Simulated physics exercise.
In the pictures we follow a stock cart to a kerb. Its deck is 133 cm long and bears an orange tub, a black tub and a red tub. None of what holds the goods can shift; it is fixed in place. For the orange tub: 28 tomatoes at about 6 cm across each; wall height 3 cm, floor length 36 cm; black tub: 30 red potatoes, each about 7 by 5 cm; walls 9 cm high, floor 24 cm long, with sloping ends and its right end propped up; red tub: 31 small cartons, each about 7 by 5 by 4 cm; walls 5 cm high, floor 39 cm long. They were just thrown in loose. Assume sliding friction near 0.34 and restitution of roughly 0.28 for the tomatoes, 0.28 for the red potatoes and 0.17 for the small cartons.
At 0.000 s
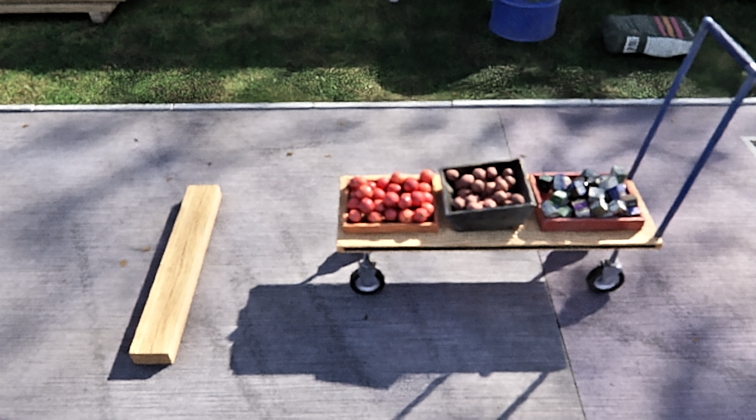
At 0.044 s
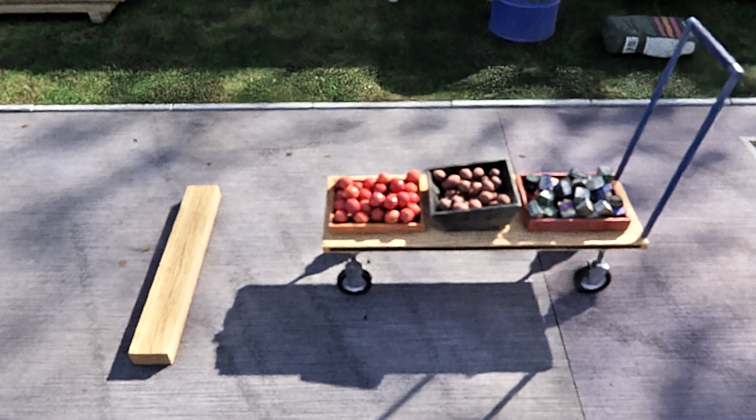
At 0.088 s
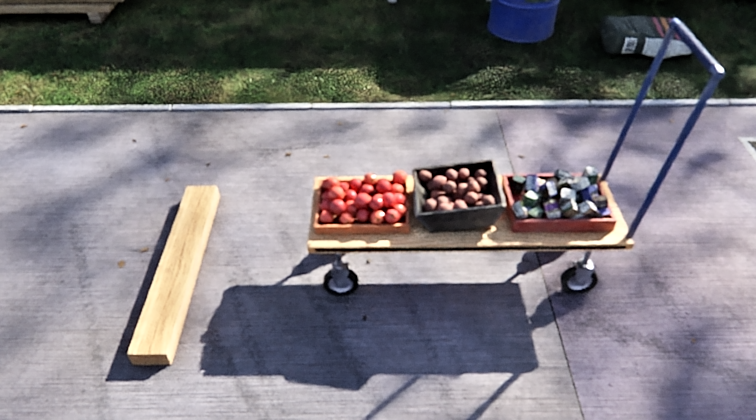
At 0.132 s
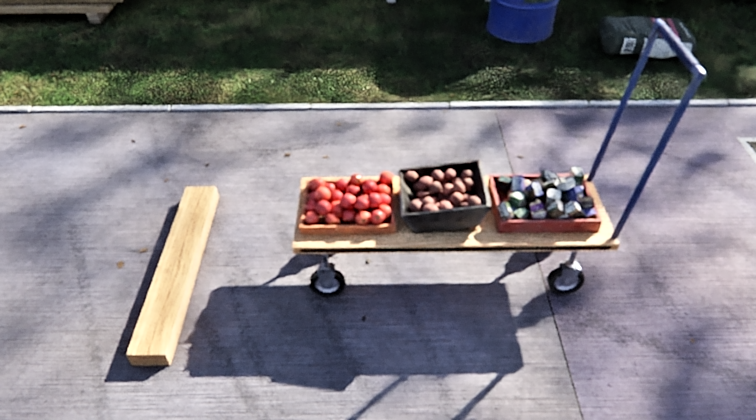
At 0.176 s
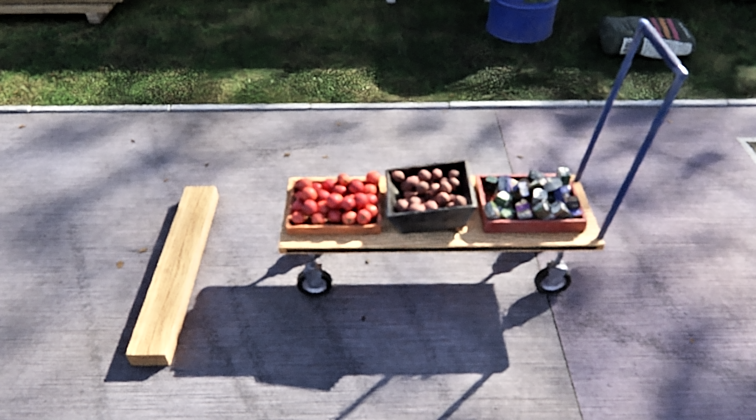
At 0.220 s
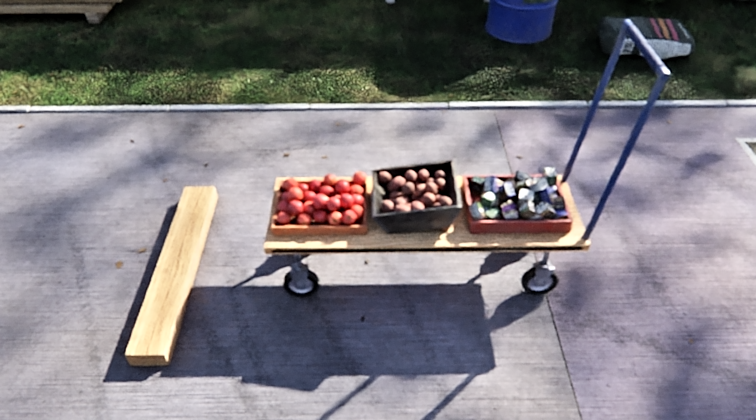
On a sunlit paved strip beside grass, a flat wooden cart with a blue handle carries three tubs, one of tomatoes, one of potatoes and one of small cartons. It rolls slowly and steadily left, narrowing the gap to a wooden beam, its shadow sliding along while the loads stay in place.
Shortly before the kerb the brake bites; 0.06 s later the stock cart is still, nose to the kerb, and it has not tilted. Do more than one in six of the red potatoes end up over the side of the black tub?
Most likely the loss is smaller than a sixth of the load.
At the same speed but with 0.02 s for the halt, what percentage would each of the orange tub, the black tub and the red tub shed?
With that change, orange tub 20 per cent, black tub 0 per cent, red tub 10 per cent.
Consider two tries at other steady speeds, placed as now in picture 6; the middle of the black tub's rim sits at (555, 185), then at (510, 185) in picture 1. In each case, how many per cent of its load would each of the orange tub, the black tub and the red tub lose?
For the orange tub it's 40 % and then 20 %, for the black tub 30 % and then 10 %, and for the red tub 20 % and then 10 %.
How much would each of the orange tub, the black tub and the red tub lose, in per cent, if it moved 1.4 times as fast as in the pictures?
In that case the orange tub sheds 30 per cent, the black tub 0 per cent and the red tub 20 per cent.
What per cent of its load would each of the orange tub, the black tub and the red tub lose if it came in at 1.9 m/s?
In that case the orange tub sheds 20 per cent of its load, the black tub 10 per cent, and the red tub 10 per cent.
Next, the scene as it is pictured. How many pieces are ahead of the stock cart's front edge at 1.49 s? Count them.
About 3.
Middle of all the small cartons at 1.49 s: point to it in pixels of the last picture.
Centre: Around (401, 205) px.
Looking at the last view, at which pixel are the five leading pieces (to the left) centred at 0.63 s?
They are centred near (182, 200).
After 0.53 s, it begins to slow.
After 0.63 s, 0 of 28 out of the orange tub, 0 of 30 out of the black tub and 1 of 31 out of the red tub.
After 0.75 s, 3 of 28 out of the orange tub, 0 of 30 out of the black tub and 2 of 31 out of the red tub.
After 0.98 s, 4 of 28 out of the orange tub, 0 of 30 out of the black tub and 3 of 31 out of the red tub.
When it is over (at 1.49 s), 4 of 28 out of the orange tub, 0 of 30 out of the black tub and 3 of 31 out of the red tub. Asked share, 0 of 30, 0 per cent.
